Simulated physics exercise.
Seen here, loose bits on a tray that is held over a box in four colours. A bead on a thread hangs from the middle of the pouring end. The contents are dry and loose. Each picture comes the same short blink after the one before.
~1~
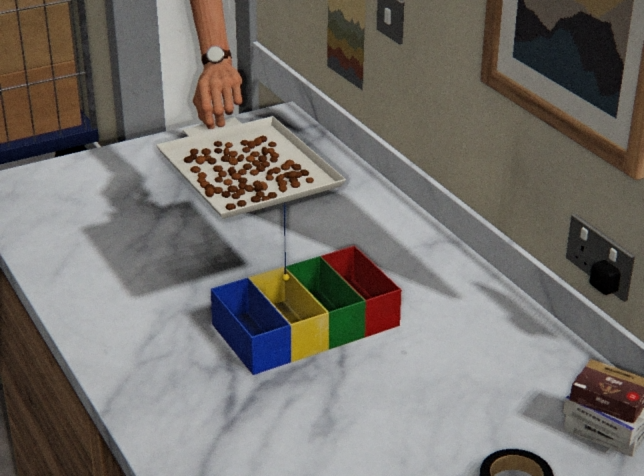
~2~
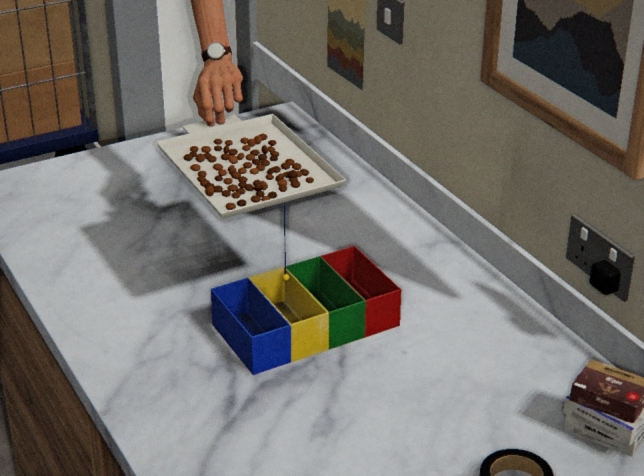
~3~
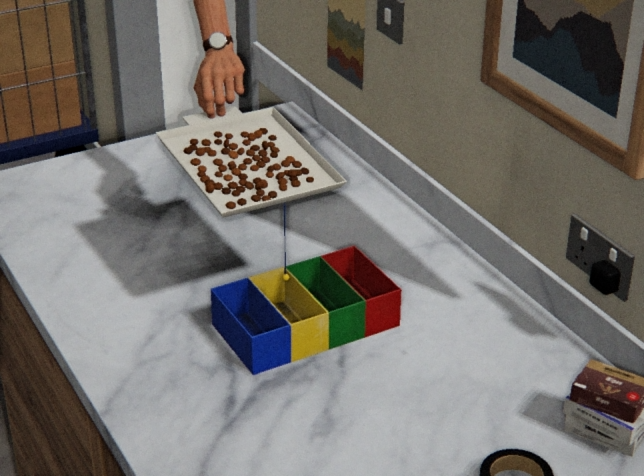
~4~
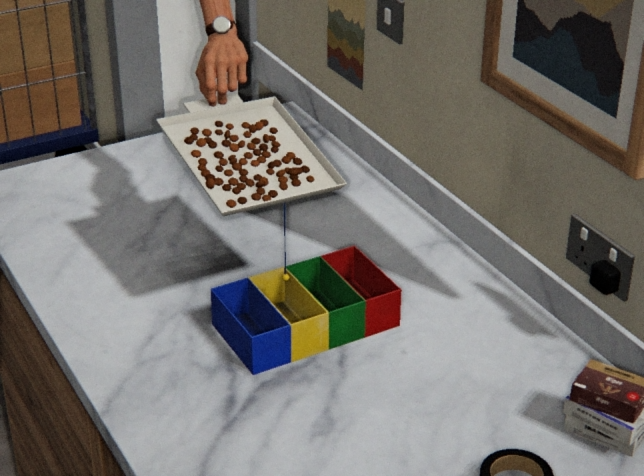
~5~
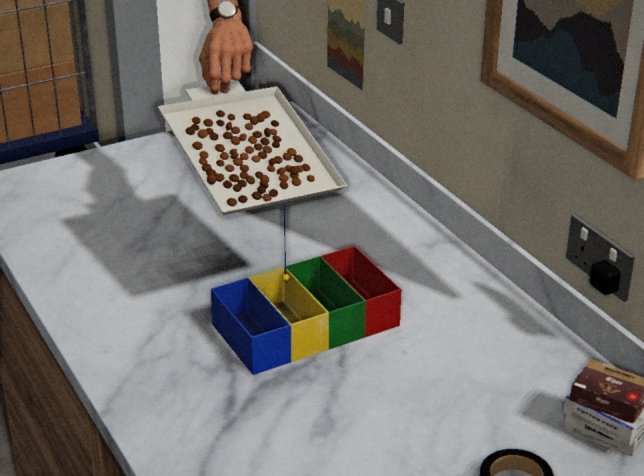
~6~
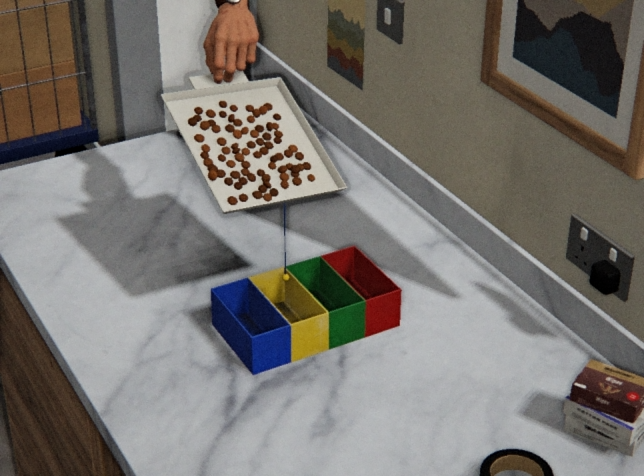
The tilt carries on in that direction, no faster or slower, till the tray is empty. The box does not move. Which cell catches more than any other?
Most goes to the green cell.
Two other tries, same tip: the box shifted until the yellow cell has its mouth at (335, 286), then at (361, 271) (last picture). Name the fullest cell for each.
First the yellow one, then that blue cell.
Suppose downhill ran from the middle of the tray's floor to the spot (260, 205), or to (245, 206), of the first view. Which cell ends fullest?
The first try: Blue. The second: The blue cell.
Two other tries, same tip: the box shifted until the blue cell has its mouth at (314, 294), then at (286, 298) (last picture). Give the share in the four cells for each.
Near 80 % and 90 %.
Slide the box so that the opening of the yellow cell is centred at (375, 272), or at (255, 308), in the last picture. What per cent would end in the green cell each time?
First some 0, then 20 per cent.
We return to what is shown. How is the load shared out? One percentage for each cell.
About: Blue cell 0, yellow cell 30, green cell 40, red cell 30 per cent.
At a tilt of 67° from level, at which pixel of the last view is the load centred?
At about (308, 199).
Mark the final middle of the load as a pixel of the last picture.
Close to (333, 324).
Soon after the last picture, tray tipped steeply; about two thirds on the tray; a stray few in the red cell; about a third falling or outside the box.
A little later, tray tipped past a quarter turn; about a third in the green cell; about a quarter in the red cell; about a quarter in the yellow cell; a stray few in the blue cell; a small part falling or outside the box.
Later still, tray tipped past a quarter turn; about a third in the green cell; about a quarter in the yellow cell; about a quarter in the red cell; a stray few in the blue cell; a stray few falling or outside the box.
At rest, tray tipped past a quarter turn; about a third in the green cell; about a quarter in the yellow cell; about a quarter in the red cell; a stray few in the blue cell; a stray few outside the box.
